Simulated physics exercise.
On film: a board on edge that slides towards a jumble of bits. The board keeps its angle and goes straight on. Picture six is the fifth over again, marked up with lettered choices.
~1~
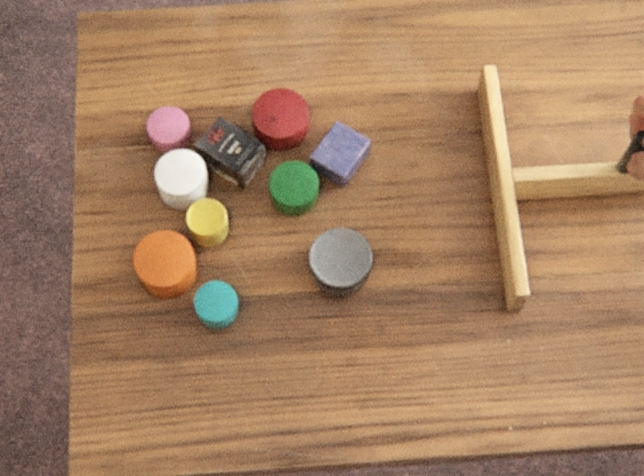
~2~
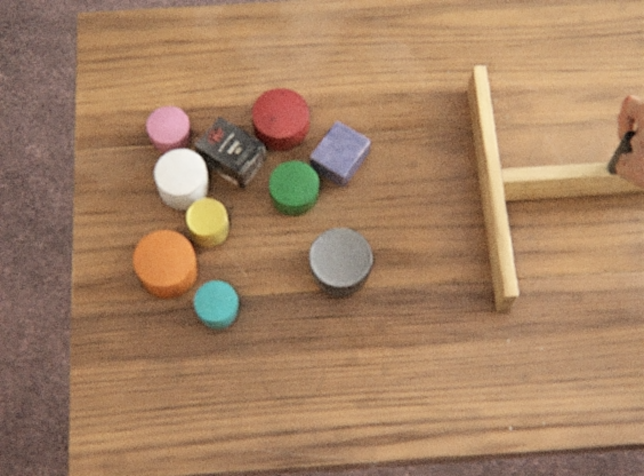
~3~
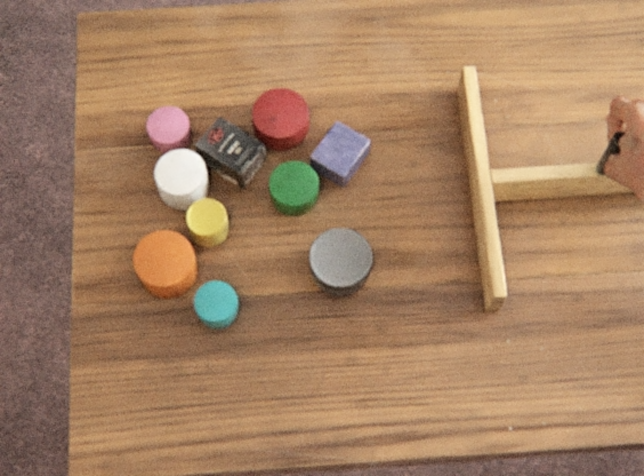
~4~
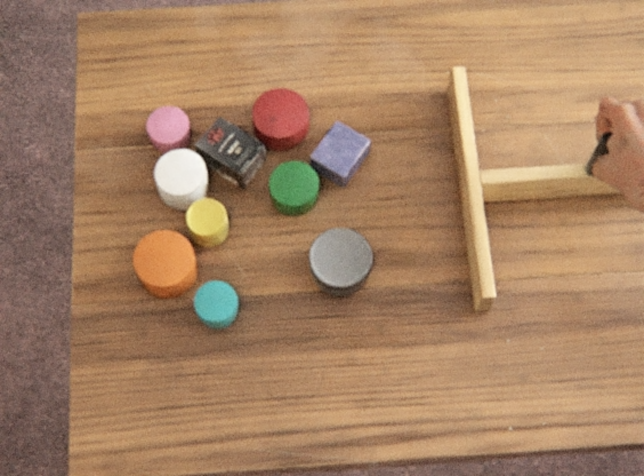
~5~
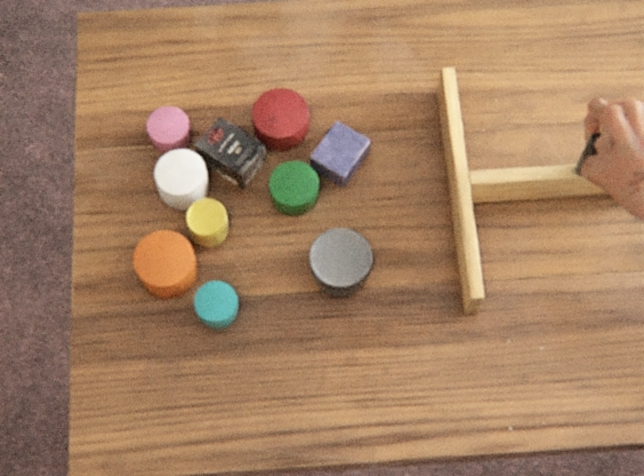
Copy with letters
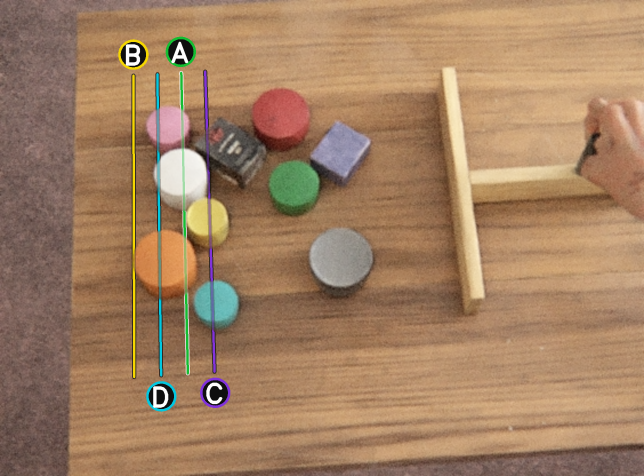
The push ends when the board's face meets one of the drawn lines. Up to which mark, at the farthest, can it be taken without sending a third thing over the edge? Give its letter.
Stop at D.
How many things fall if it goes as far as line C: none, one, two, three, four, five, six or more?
In all, none.
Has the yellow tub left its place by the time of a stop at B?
By then, yes.
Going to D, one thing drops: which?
The orange pot goes over.
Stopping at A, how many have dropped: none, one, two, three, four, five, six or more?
In all, none.
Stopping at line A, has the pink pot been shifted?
Yes.
On the marked copy, A at (184, 215); B at (134, 218); C at (210, 213); D at (159, 216).
Following D. Soon after the start, board (352, 184); red tin (274, 117); blue block (309, 151).
Later, board (243, 191); pink pot (141, 107); white tin (145, 196).
In the end, board (159, 196); orange pot over the edge; white tin (81, 197); one fallen.
As for the rest, A is within the limit but short; B drops four; C is within the limit but short.
